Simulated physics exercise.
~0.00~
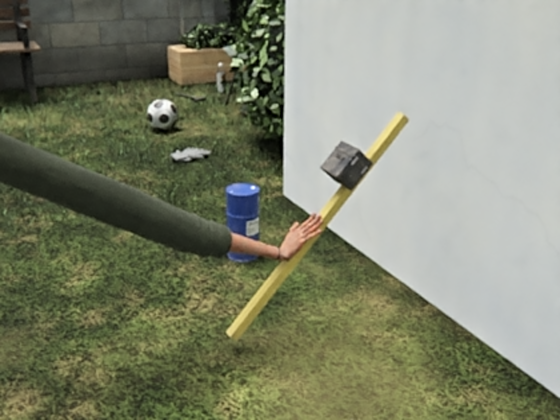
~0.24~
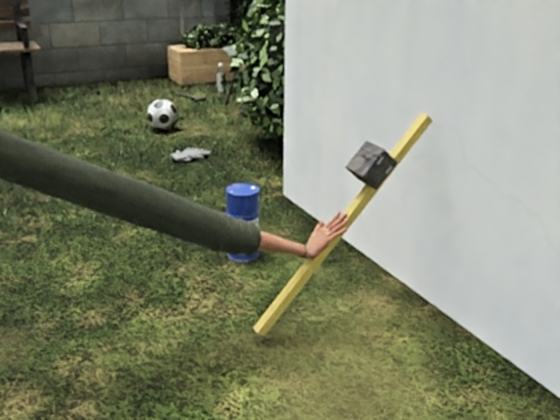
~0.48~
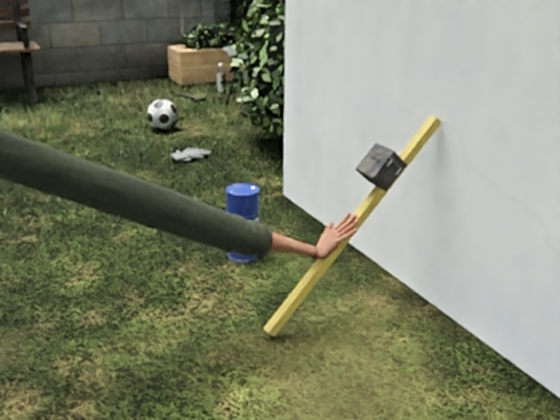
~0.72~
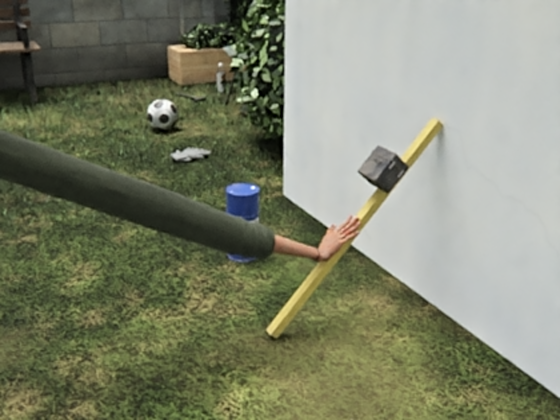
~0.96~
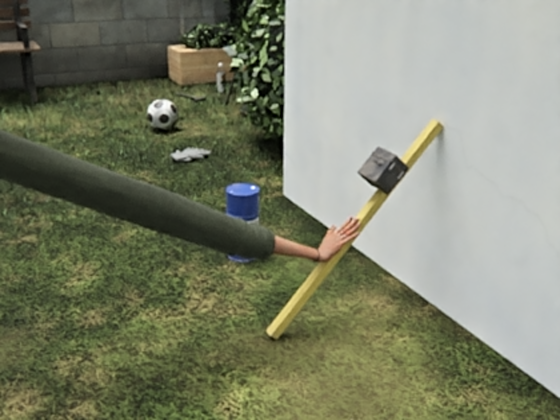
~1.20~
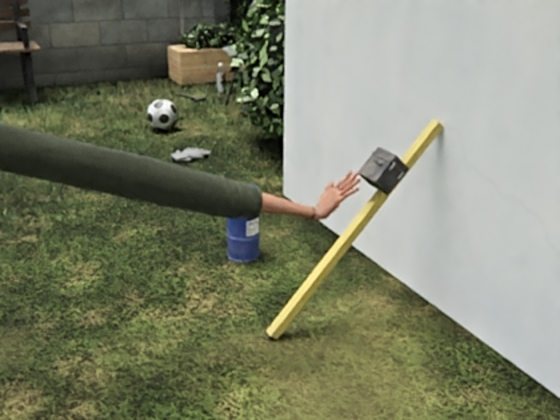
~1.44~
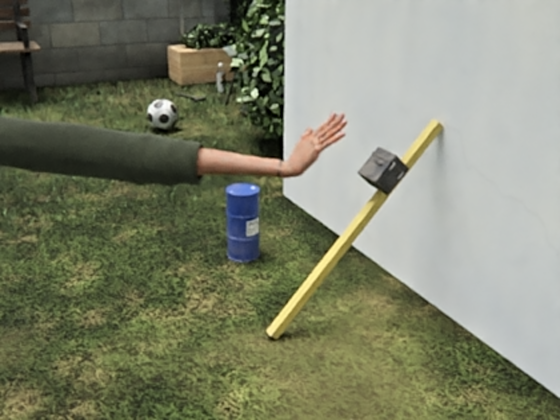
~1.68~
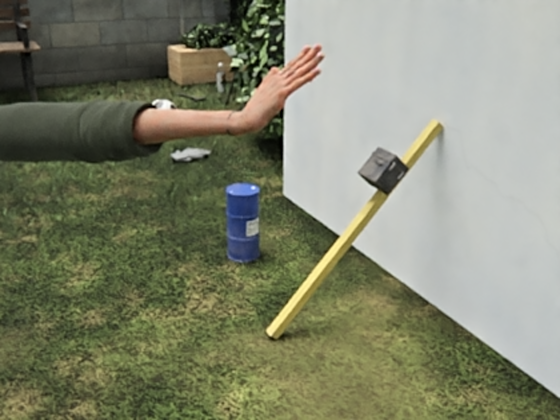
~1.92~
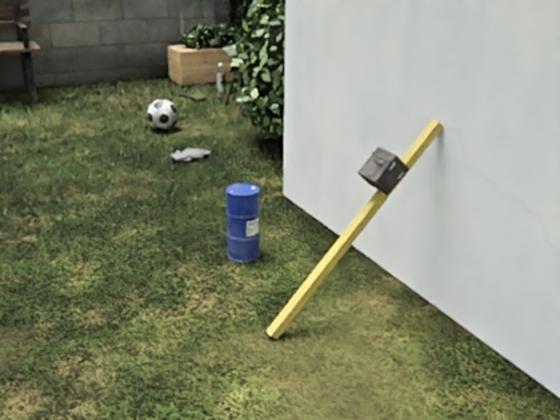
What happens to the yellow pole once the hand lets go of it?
The yellow pole holds and stays leaning against the wall without sliding down.
